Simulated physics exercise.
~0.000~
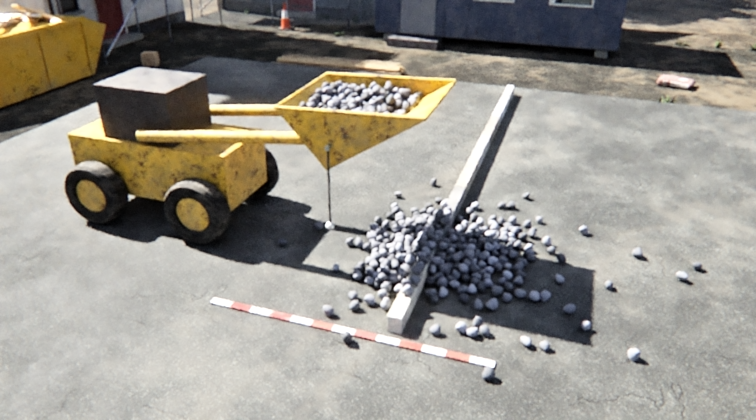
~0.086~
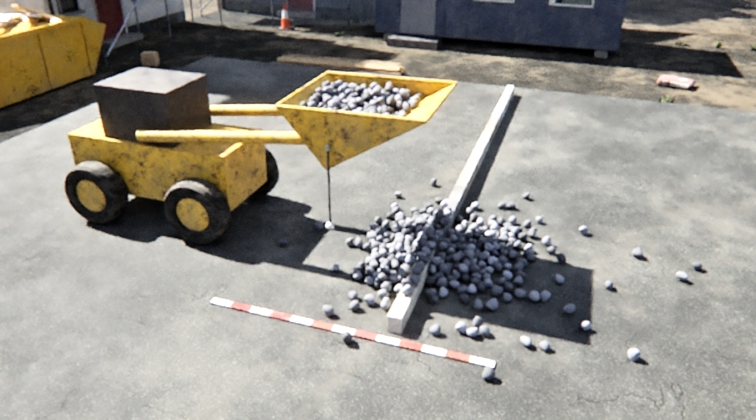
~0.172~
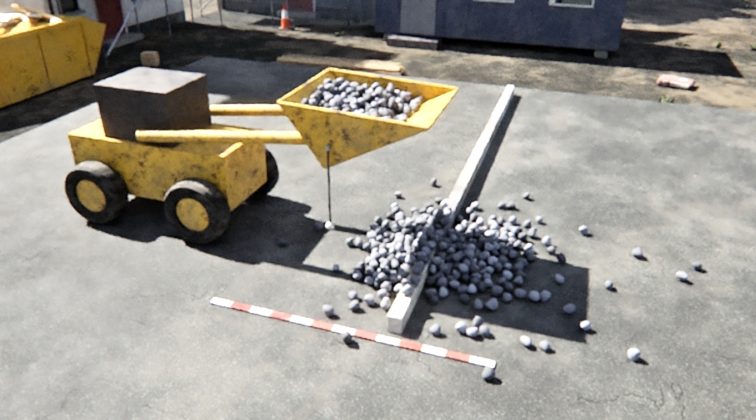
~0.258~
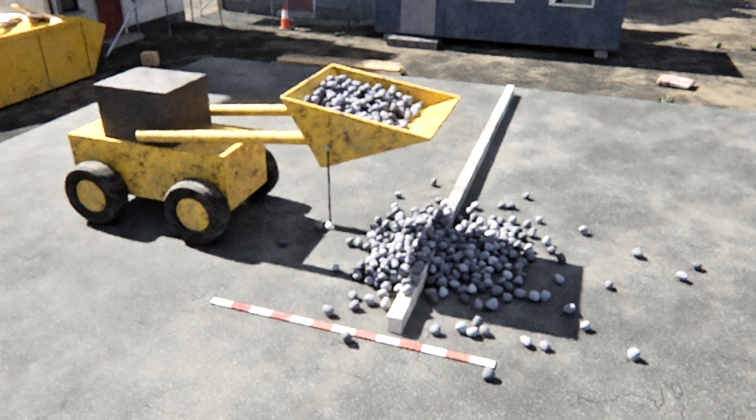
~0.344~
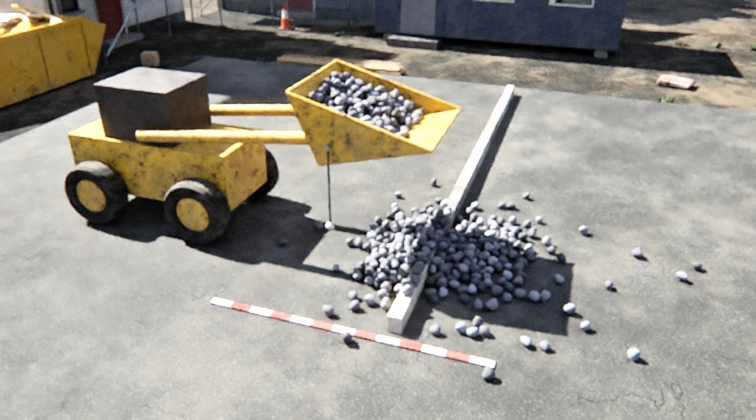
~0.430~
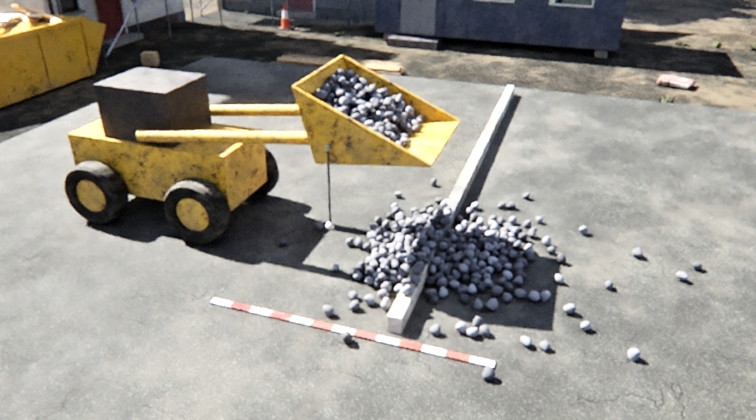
On a paved yard, a yellow loader's raised bucket of grey stones slowly tilting forward above a scattered stone heap across a kerb.
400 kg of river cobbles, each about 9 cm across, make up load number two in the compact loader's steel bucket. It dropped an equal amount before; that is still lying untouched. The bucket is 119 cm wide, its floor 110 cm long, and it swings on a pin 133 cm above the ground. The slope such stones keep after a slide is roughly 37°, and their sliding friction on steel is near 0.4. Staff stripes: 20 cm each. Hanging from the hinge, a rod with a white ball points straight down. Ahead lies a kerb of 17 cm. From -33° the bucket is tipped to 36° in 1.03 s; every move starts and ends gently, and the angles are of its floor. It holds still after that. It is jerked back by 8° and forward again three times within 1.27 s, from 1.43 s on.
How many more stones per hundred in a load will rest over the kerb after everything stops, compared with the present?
I would say 96 per hundred.
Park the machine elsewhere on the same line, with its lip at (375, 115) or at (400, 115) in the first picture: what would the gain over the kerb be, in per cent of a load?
I'd say close to 35 per cent for one and close to 70 per cent for the other, in that order.
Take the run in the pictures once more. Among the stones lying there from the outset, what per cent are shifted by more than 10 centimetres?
I'd say roughly 25 per cent of them.
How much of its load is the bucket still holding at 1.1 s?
About 90 per cent.
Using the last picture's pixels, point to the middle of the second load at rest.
Their centre ends up near (482, 255).
After 0.8 s the floor is at 25°; in per cent of one load, 100 in the bucket, 51 on this side of the kerb, 49 over the kerb; the foremost stones are at (626, 284).
After 1.1 s the floor is at 36°; in per cent of one load, 88 in the bucket, 63 on this side of the kerb, 49 over the kerb; the foremost stones are at (626, 284).
After 3.2 s the floor is at 36°; in per cent of one load, 0 in the bucket, 55 on this side of the kerb, 145 over the kerb; the foremost stones are at (646, 287).
After 5.9 s the floor is at 36°; in per cent of one load, 0 in the bucket, 55 on this side of the kerb, 145 over the kerb; the foremost stones are at (645, 276). Net gain over the kerb, 96.
